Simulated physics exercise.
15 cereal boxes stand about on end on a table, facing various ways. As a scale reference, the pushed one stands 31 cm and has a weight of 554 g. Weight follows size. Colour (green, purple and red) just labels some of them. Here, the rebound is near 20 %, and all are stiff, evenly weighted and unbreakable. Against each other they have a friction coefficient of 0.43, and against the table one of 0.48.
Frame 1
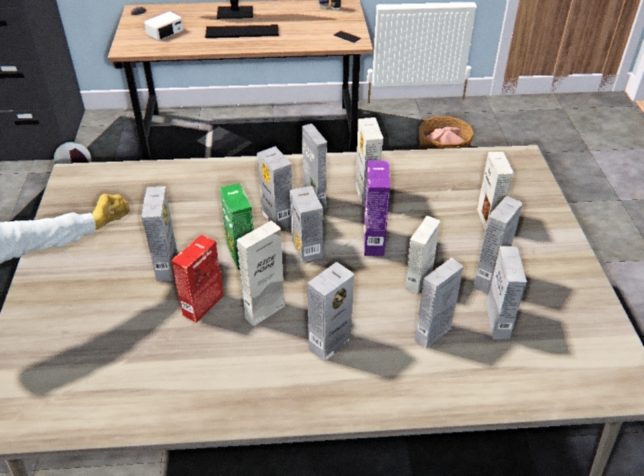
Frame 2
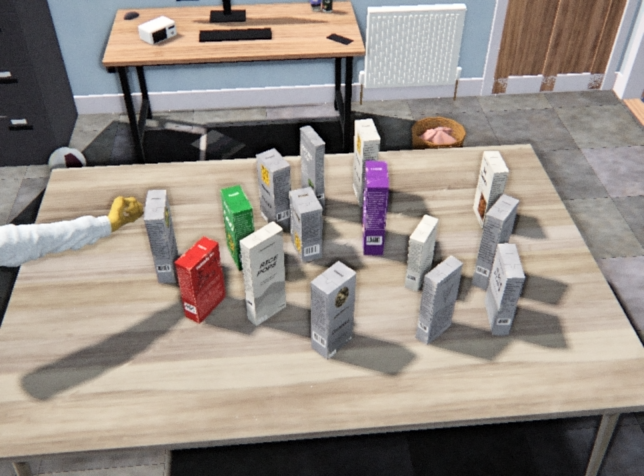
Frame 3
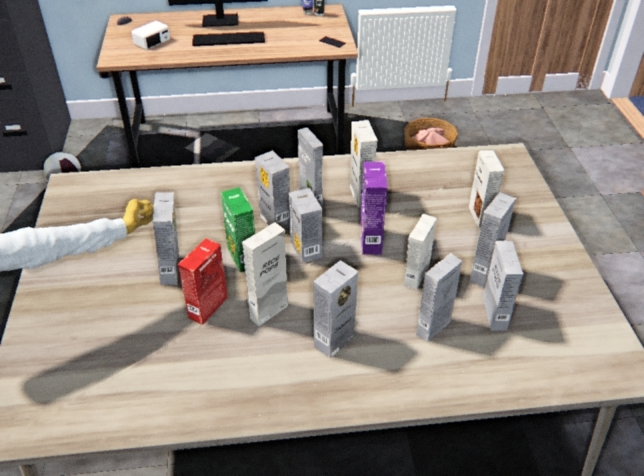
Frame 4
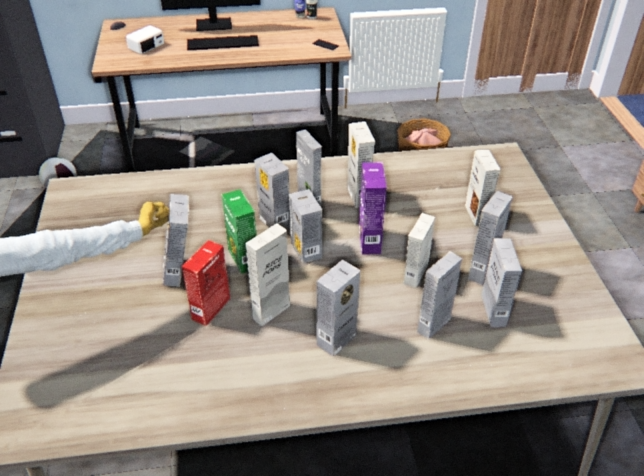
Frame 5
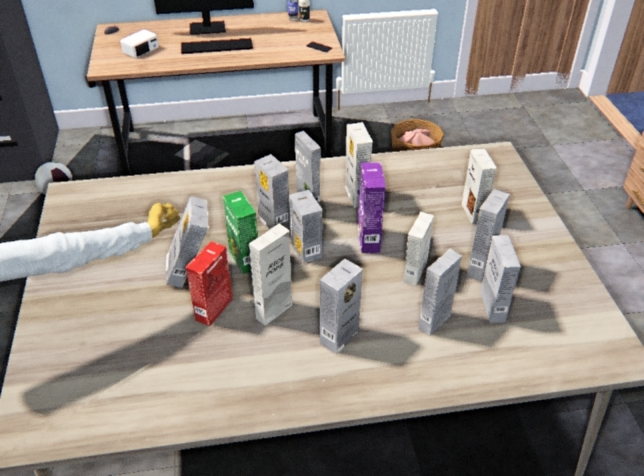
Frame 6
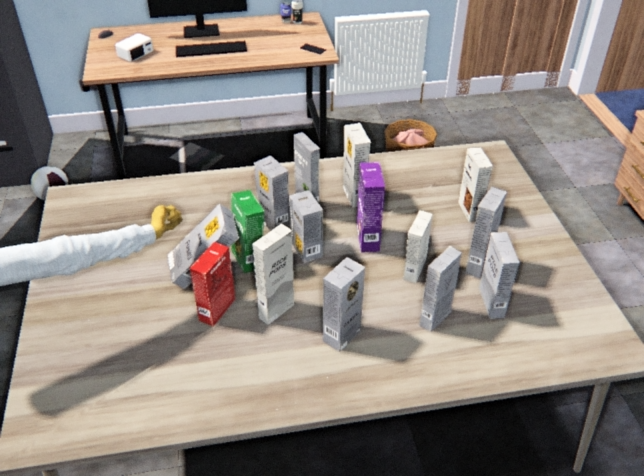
On a wooden table in a room, a yellow-gloved hand pushing a grey box rightward until it tilts against the green box.
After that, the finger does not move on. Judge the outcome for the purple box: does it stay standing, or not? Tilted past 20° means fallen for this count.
For the purple box, the answer is not.
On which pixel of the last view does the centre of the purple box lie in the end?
About (424, 223).
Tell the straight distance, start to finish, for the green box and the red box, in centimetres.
For green it's roughly 20 cm, and for red it's roughly 0 cm.
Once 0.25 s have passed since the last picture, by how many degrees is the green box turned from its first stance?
About 40 degrees.
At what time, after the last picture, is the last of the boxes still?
Close to 1.0 s.
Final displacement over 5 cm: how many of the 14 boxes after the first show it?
Count: 3.
Then, 0.25 s after the last picture, 1 of the 14 other boxes over; purple box unmoved; green box leaning 44°.
Then, 0.93 s after the last picture, 3 of the 14 other boxes over; purple box leaning 35°; green box leaning 70°.
At rest, 3 of the 14 other boxes over; purple box lying flat; green box leaning 71°; red box unmoved. Eleven left standing. As the last picture would show them, middles, purple box near (424, 223), green box near (284, 234).
